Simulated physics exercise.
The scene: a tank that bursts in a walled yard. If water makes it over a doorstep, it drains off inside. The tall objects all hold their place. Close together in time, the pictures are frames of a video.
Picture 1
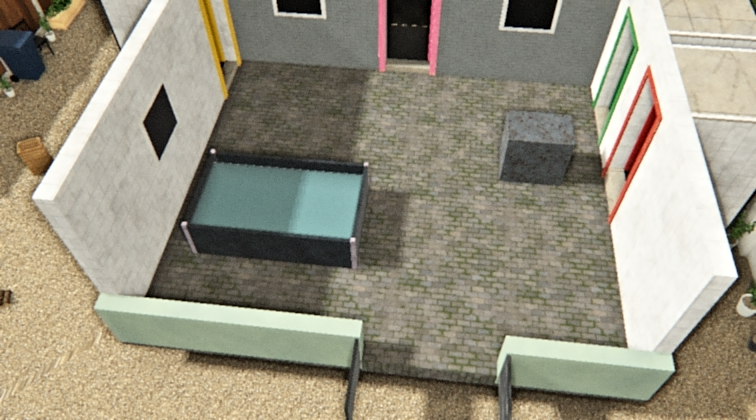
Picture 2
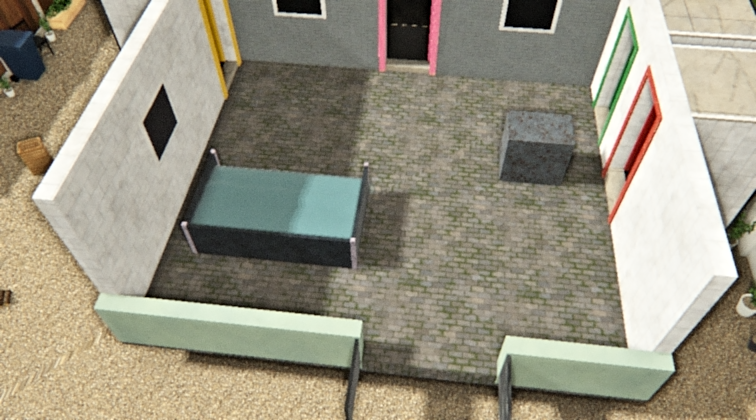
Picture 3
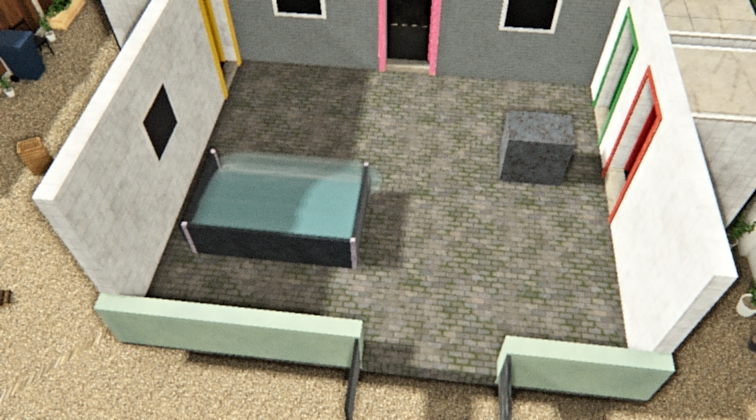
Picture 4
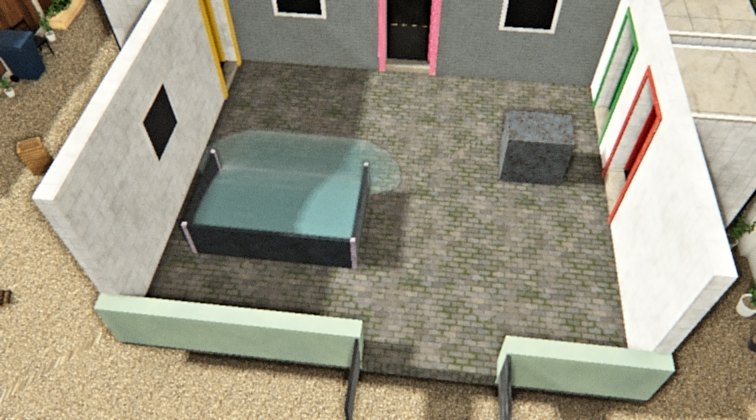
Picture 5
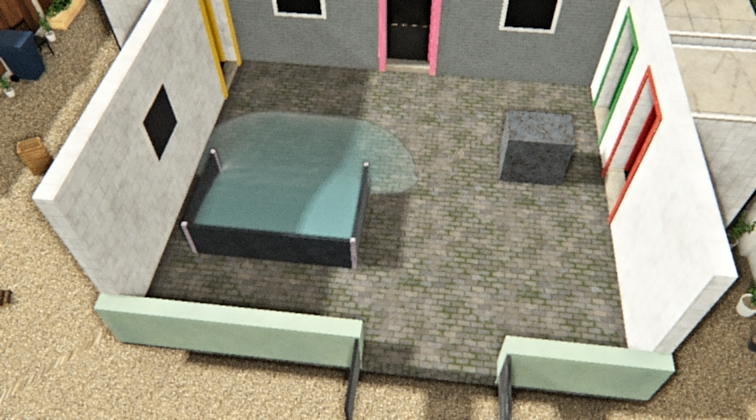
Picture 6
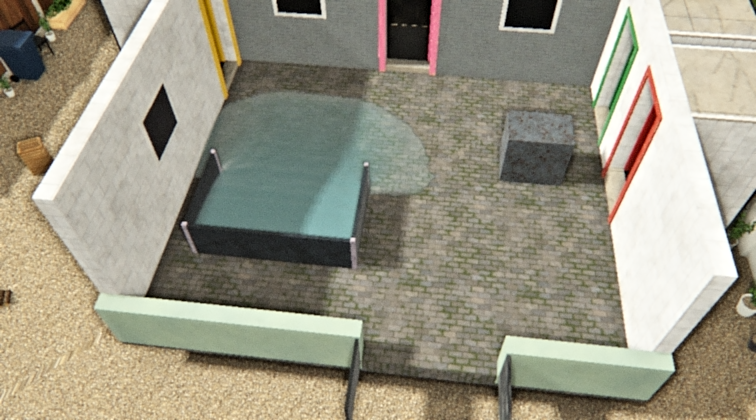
At first, still water fills a dark rectangular tank in a walled, brick-paved yard, with a grey block standing to the right. Then the far side of the tank gives way and water pours out over the paving, spreading in a widening, rounded sheet toward the back and right, while the block stays put.
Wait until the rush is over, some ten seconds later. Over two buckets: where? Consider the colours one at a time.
Pink door yes, yellow door yes, green door yes, red door no.
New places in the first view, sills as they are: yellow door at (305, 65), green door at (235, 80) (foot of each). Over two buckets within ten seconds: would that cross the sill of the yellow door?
Well, the yellow one simply runs past it.
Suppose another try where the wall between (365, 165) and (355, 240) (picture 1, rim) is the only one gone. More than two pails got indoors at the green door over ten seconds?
With the breach moved, the green one misses the threshold.
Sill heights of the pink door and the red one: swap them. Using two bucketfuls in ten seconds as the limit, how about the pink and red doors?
Lab note: Pink door doesn't reach it; red door doesn't reach it.
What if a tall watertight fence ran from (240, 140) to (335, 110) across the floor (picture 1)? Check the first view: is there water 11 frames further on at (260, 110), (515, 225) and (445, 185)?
Results in order: Swamped / bone-dry / bone-dry.
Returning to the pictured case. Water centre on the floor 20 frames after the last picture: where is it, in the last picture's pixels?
I'd place it roughly at (345, 120).
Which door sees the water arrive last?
My answer: The red-painted one.
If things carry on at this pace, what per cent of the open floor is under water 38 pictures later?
75 %.
A moment on, water covers 35 % of the floor; the pink door wet at the sill, nothing in, the yellow door wet at the sill, nothing in, the green door not reached, the red door not reached.
Next, water covers 40 % of the floor; the pink door under two buckets in, the yellow door under two buckets in, the green door not reached, the red door not reached.
Then, water covers 45 % of the floor; the pink door over two buckets in, the yellow door far over two buckets in, the green door wet at the sill, nothing in, the red door not reached.
Later, water covers 75 % of the floor; the pink door over two buckets in, the yellow door far over two buckets in, the green door over two buckets in, the red door wet at the sill, nothing in.
In the end, water covers 90 % of the floor; the pink door over two buckets in, the yellow door far over two buckets in, the green door far over two buckets in, the red door wet at the sill, nothing in.
